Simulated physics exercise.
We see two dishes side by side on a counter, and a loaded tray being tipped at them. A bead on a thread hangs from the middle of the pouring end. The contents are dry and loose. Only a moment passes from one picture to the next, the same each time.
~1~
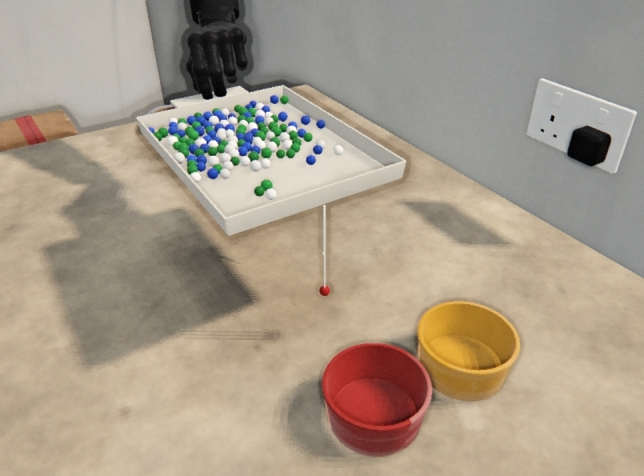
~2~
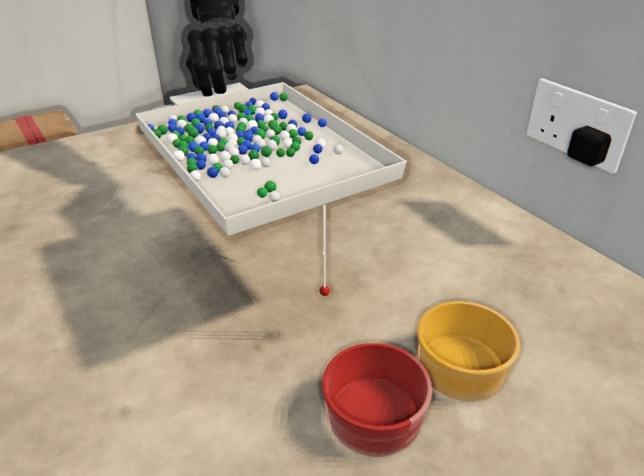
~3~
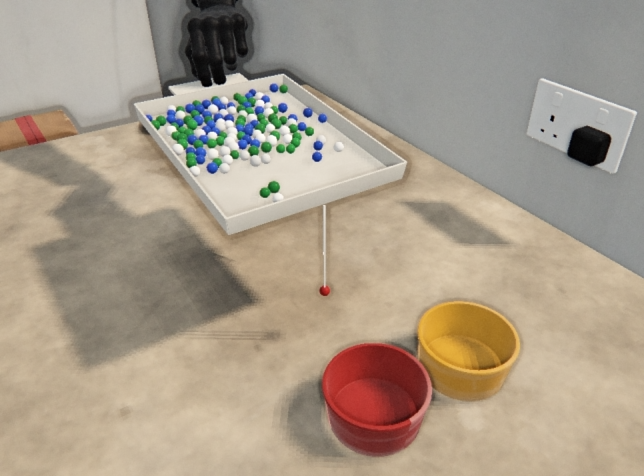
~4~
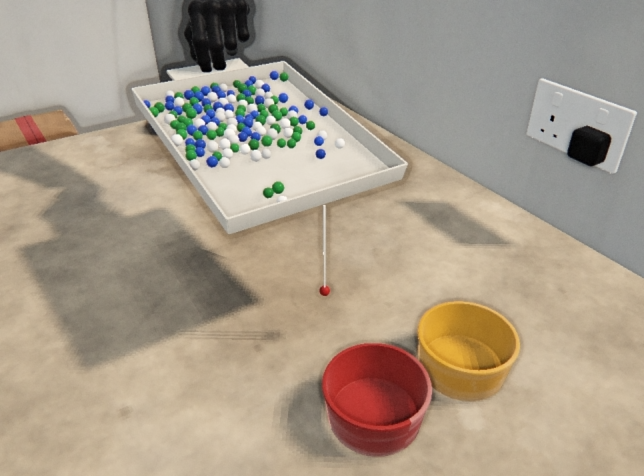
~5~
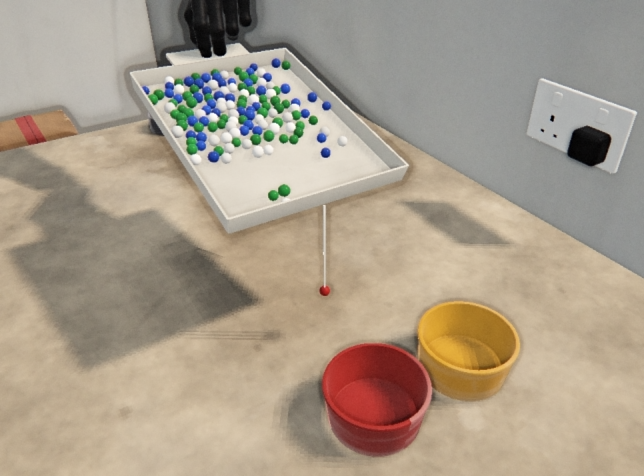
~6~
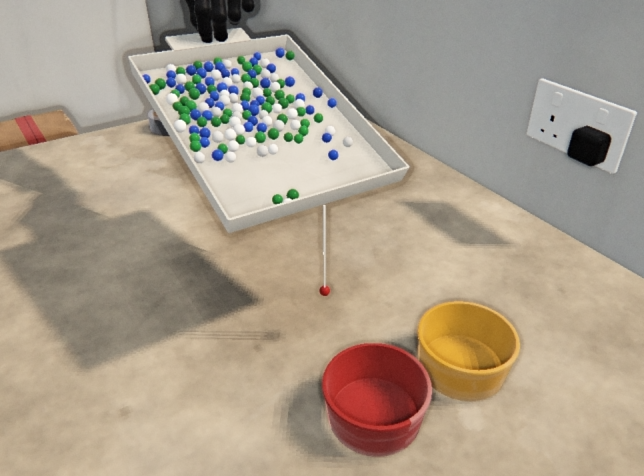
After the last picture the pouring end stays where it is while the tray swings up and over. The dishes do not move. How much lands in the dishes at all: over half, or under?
Together they catch only the smaller part.
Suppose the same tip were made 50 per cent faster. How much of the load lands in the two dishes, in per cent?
Roughly 10 in a hundred.
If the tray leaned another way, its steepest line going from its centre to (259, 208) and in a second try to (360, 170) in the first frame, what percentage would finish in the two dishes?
About 0 and 0 per cent.
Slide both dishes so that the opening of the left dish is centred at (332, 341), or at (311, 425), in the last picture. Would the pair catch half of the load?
In turn: The larger part; not half.
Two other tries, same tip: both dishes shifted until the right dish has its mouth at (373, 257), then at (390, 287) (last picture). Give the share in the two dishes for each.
The first gives 0 %, the second 40 %.
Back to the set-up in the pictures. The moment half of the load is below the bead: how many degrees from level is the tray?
Around 105° of tilt.
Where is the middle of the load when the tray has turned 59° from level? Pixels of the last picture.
Roughly at (335, 179).
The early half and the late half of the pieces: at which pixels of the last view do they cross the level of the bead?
At about (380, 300), then at (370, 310).
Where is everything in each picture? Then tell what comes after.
The first picture shows corners of the pouring end (227, 217) and (403, 161), level; middle of the load (240, 138), round plastic beads; left dish (408, 434); right dish (500, 379); bead on its thread (325, 291).
The second picture shows corners of the pouring end (227, 217) and (403, 161), level; middle of the load (240, 136).
The third picture shows corners of the pouring end (227, 217) and (404, 162), tipped barely, level across its low end; middle of the load (240, 129).
The fourth picture shows corners of the pouring end (228, 217) and (405, 163), tipped a little, level across its low end; middle of the load (240, 120).
The fifth picture shows corners of the pouring end (229, 217) and (405, 165), tipped a little, level across its low end; middle of the load (241, 112), about a tenth on the move.
The sixth picture shows corners of the pouring end (230, 217) and (406, 166), tipped clearly, level across its low end; middle of the load (245, 106), every one on the move; left dish (408, 434); right dish (500, 379).
Just after the last frame, tray tipped steeply; the larger part on the tray; just a few in the left dish; about a tenth outside both; about a tenth in the air.
A moment on, tray tipped right over; roughly two thirds on the tray; just a few in the left dish; just a few in the right dish; roughly a quarter outside both; about a tenth in the air.
Further on, tray tipped past a quarter turn; about a tenth in the left dish; about a tenth in the right dish; almost all outside both.
When it is over, tray tipped past a quarter turn; about a tenth in the left dish; about a tenth in the right dish; almost all outside both.
